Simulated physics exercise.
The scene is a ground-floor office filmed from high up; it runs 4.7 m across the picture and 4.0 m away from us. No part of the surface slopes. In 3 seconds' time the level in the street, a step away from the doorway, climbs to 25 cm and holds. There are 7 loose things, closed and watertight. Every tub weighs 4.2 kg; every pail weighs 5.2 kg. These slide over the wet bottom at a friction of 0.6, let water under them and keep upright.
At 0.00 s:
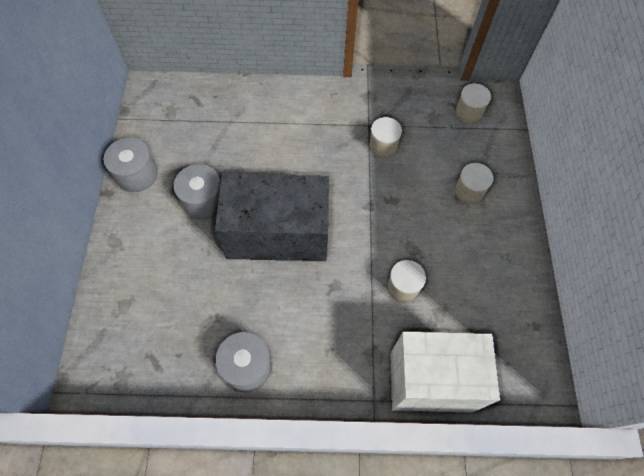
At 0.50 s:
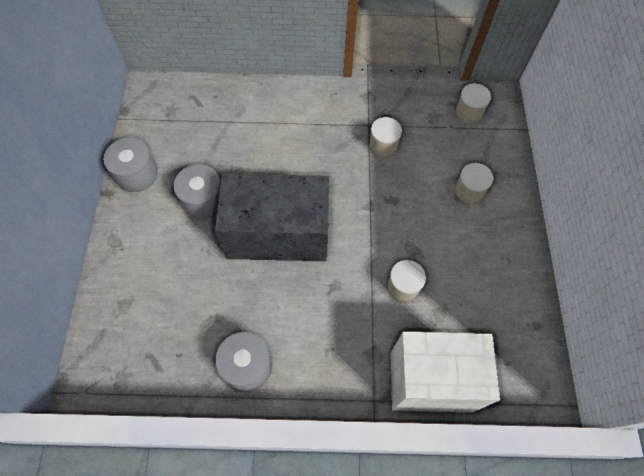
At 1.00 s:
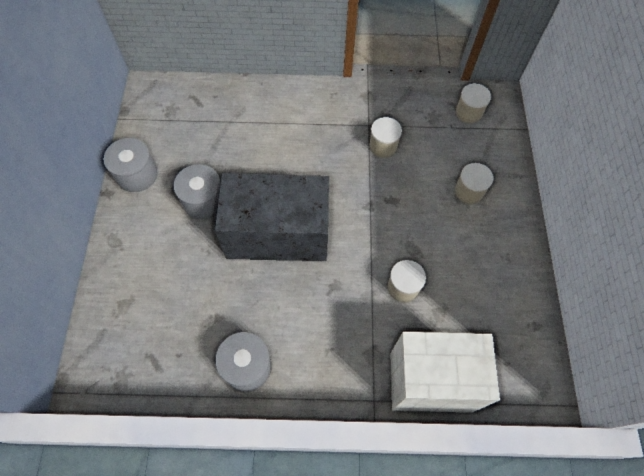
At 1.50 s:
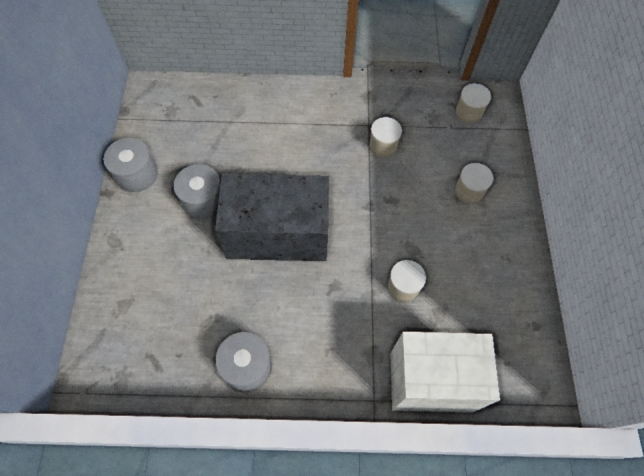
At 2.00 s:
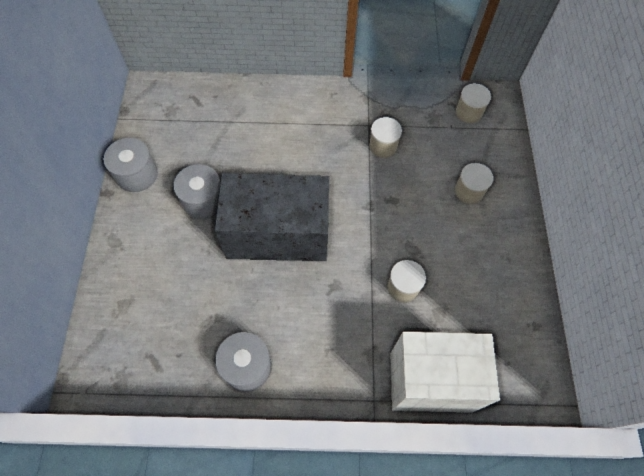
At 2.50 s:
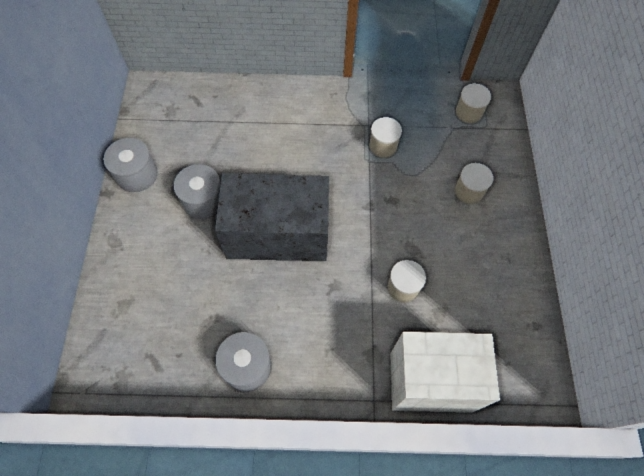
A ground-floor room with grey brick walls and a bluish wall at left is seen from high above by a still camera. A dark block stands near the middle with three grey cylinders around its left side and below, while four paler containers and a white block occupy the right. Bluish water covers the paving outside, then slides through the doorway and spreads around the nearest pale container, shifting nothing.
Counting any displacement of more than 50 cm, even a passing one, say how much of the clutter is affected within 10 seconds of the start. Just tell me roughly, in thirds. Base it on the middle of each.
Displaced share: High, at least two thirds.
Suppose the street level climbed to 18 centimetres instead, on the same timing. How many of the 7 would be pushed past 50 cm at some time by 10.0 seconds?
In that case the number is 5.
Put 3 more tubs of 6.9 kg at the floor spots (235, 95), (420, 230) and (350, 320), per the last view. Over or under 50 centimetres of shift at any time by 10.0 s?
First stays within it, second exceeds it, third exceeds it.
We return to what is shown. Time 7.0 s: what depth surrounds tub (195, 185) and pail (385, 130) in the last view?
Around 3 cm and 4 cm.
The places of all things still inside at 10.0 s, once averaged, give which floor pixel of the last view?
Near (271, 195).
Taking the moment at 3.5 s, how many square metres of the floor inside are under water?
Close to 5.0 m2, I'd say.
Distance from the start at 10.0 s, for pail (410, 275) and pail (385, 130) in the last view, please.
250 cm and 300 cm respectively.
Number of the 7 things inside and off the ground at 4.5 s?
The count is 0.
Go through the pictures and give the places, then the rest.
In the first frame, a tub at (197, 184) rests on the ground; a pail at (476, 95) rests on the ground; 0.0 m2 under water; 0 of 7 have shifted.
In the second frame, a tub at (197, 184) rests on the ground; a pail at (476, 95) rests on the ground; water covers 0.0 m2; 0 of 7 have shifted.
In the third frame, a tub at (197, 184) rests on the ground; a pail at (476, 95), on the bottom; water covers 0.0 m2; 0 of 7 have shifted.
In the fourth frame, a tub at (197, 184) rests on the ground; a pail at (476, 95) rests on the ground; water covers 0.0 m2; 0 of 7 have shifted.
In the fifth frame, a tub at (197, 184) rests on the ground; a pail at (476, 95) rests on the ground; water covers 0.4 m2; 0 of 7 have shifted.
In the sixth frame, a tub at (197, 184), on the bottom; a pail at (476, 95), on the bottom; water covers 1.2 m2; 0 of 7 have shifted.
After 3.5 s 1 of 7 are over 50 cm from their spots; 0 afloat.
After 4.5 s 2 of 7 are over 50 cm from their spots; 0 afloat.
After 7.0 s 5 of 7 are over 50 cm from their spots; 3 afloat.
After 10.0 s 6 of 7 are over 50 cm from their spots, and 6 have been at some point; 7 afloat.
